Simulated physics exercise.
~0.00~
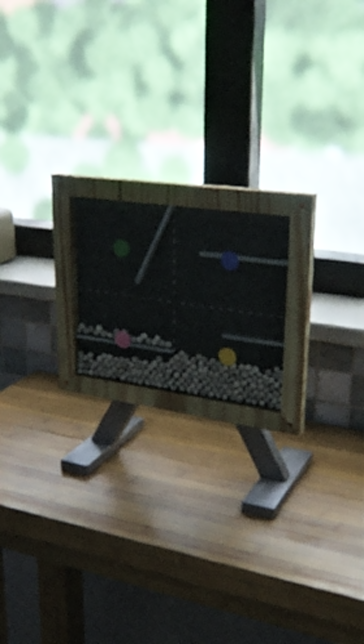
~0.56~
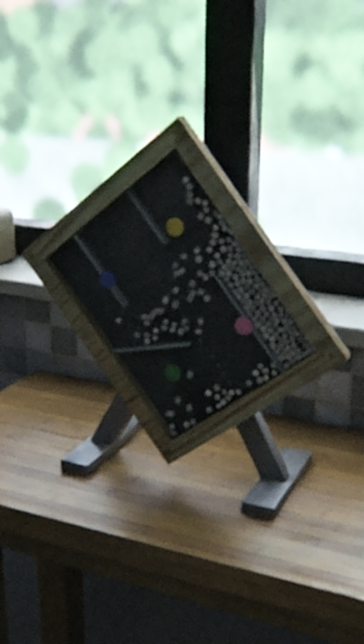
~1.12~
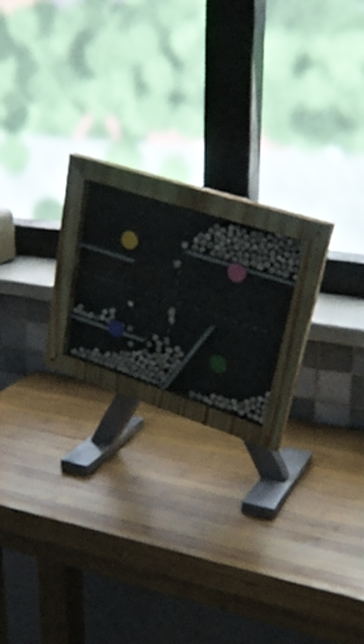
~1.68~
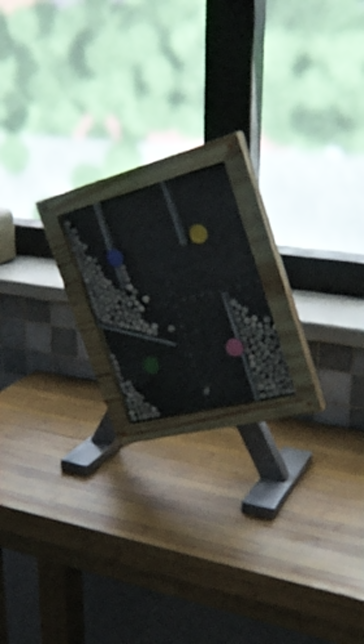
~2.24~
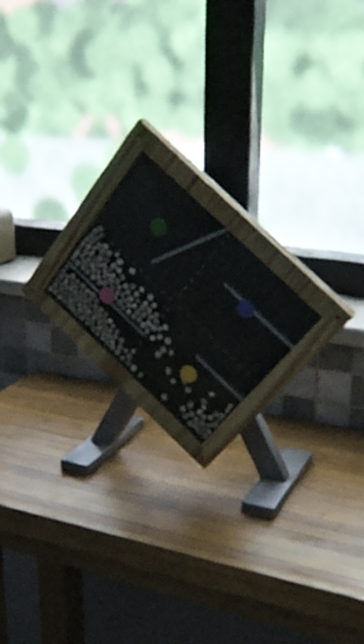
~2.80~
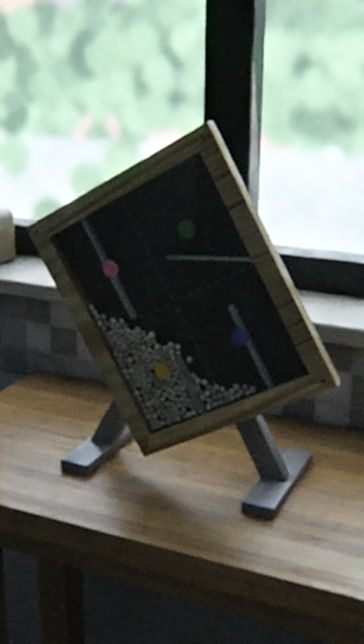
The clip shows a framed dark display case of small white beads on a wooden table by a window, turning anticlockwise until nearly upside down, then swinging back clockwise past level as the beads tumble, ending tilted with most beads piled around the yellow dot at lower left.
